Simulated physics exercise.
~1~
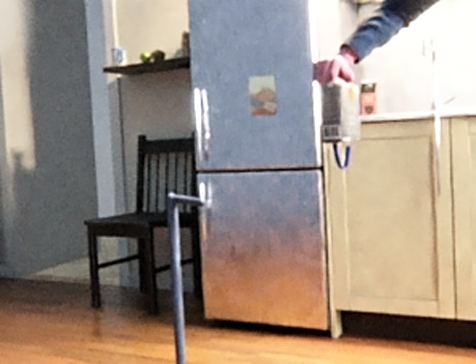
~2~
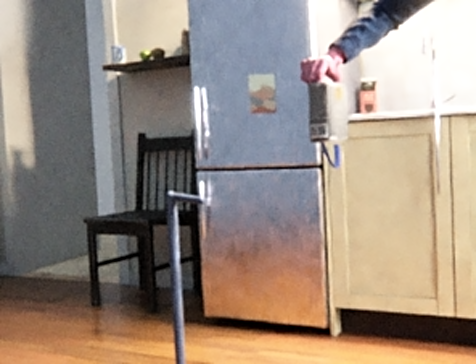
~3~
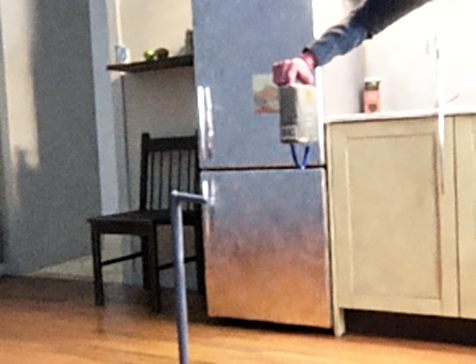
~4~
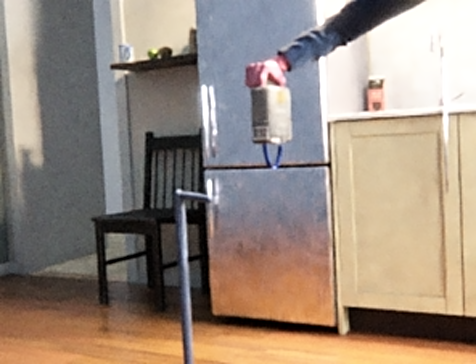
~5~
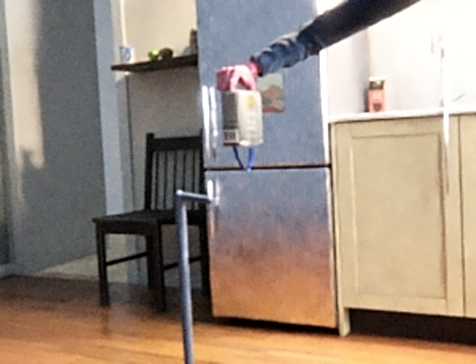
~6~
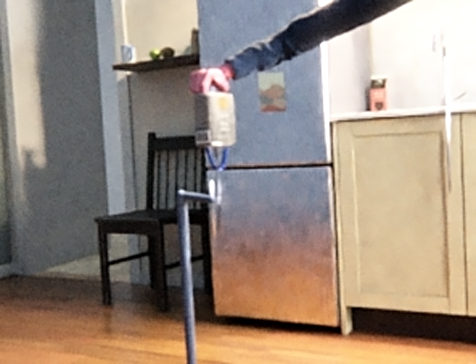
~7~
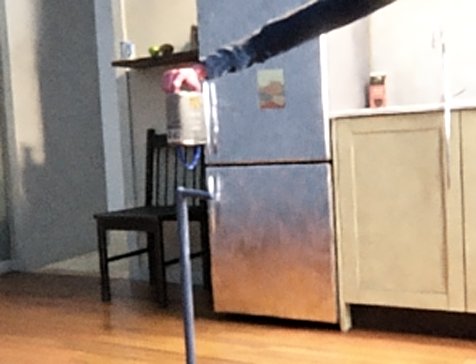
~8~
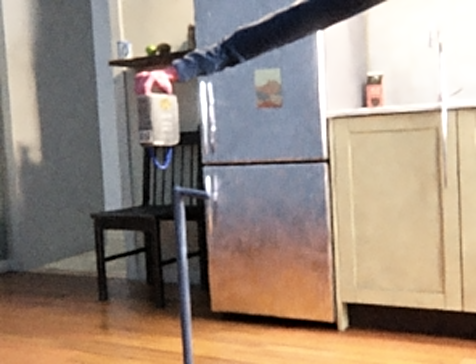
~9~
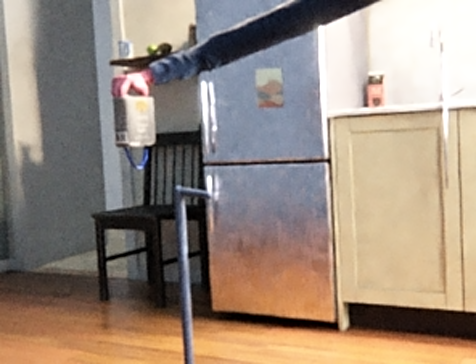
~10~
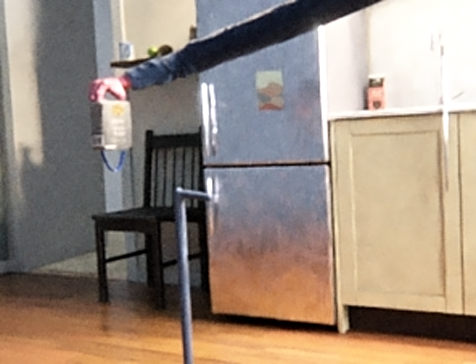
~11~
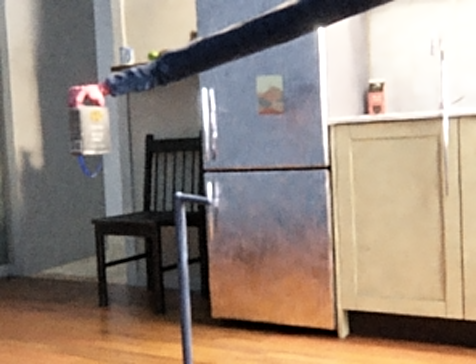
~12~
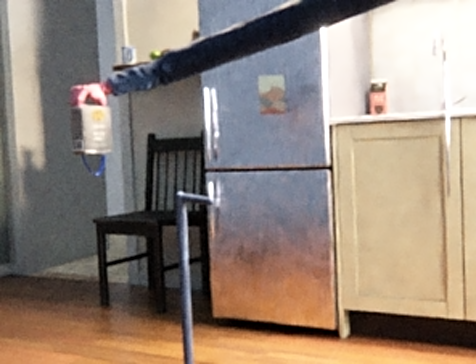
In a kitchen seen from across a wooden floor, through a slightly swaying camera, a silver fridge stands between a dark chair on the left and cream cupboards on the right. A thin blue-grey post with a short hooked top rises in the foreground. An arm in a dark blue sleeve reaches in from the right, holding an upright grey pouch with a blue ribbon loop dangling beneath. The hand carries it left across the fridge and over the post, the loop passing above the hook without catching. It continues past the chair and stops at the left, the pouch still held clear.
